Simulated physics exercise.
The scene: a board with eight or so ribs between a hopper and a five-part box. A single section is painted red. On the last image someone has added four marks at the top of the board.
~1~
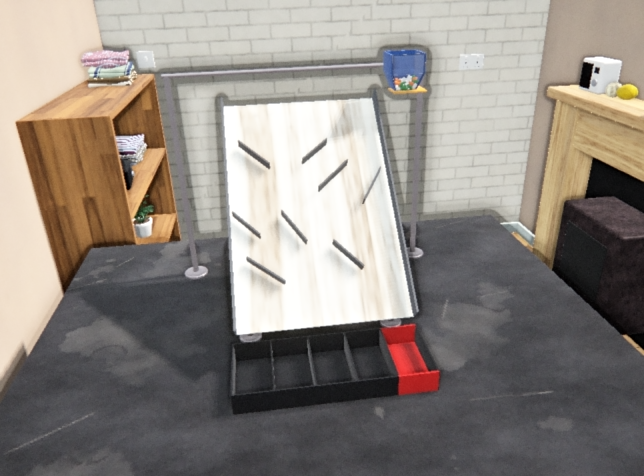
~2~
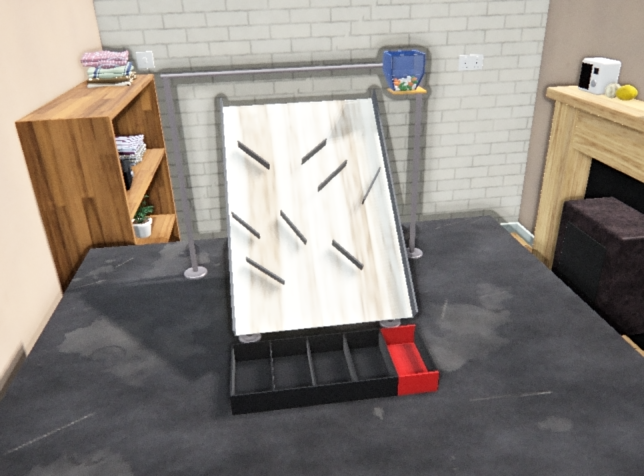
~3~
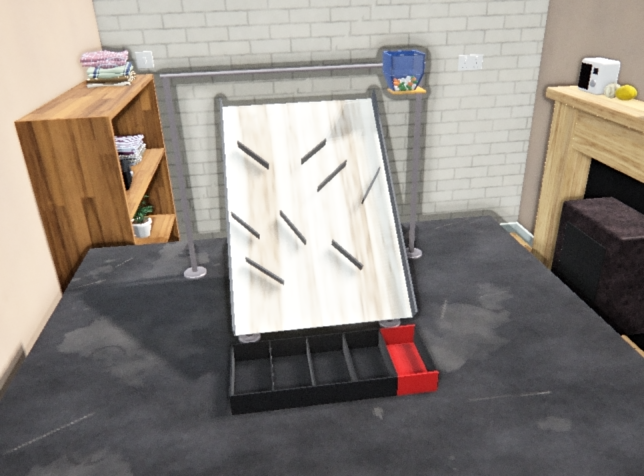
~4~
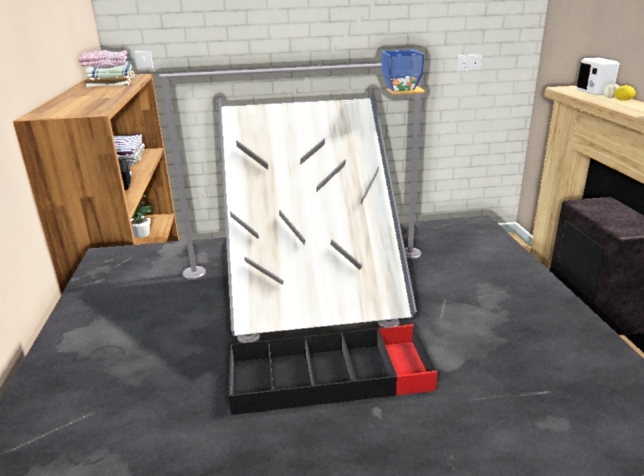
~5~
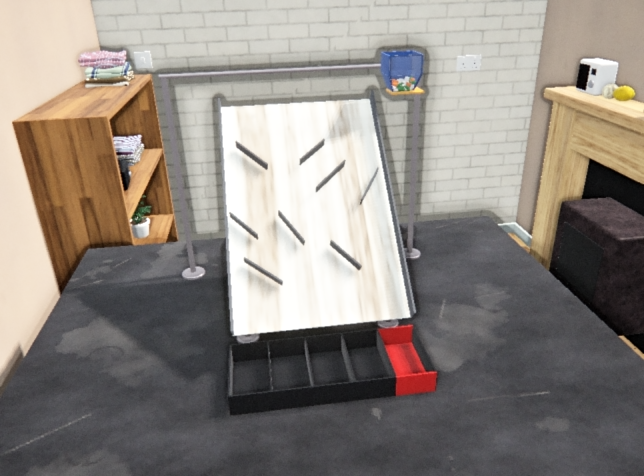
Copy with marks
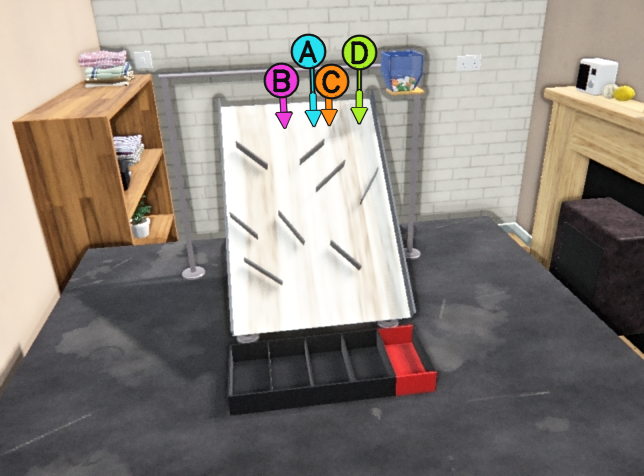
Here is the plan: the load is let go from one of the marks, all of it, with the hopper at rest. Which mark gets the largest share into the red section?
D is best.
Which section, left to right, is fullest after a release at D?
It is the fifth one.
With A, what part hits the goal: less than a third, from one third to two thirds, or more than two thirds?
It is less than a third.
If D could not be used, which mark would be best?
C.
On the marked copy, mark A meets the board at (313, 120); mark B meets the board at (284, 122); mark C meets the board at (329, 119); mark D meets the board at (359, 117).
For mark A, a small part in the red section, about two thirds in other sections, about a quarter held on the board.
For mark B, a stray few in the red section, most in other sections, a small part held on the board.
For mark C, about a third in the red section, about half in other sections, about a quarter held on the board.
For mark D, most in the red section, a small part in other sections, a small part held on the board.
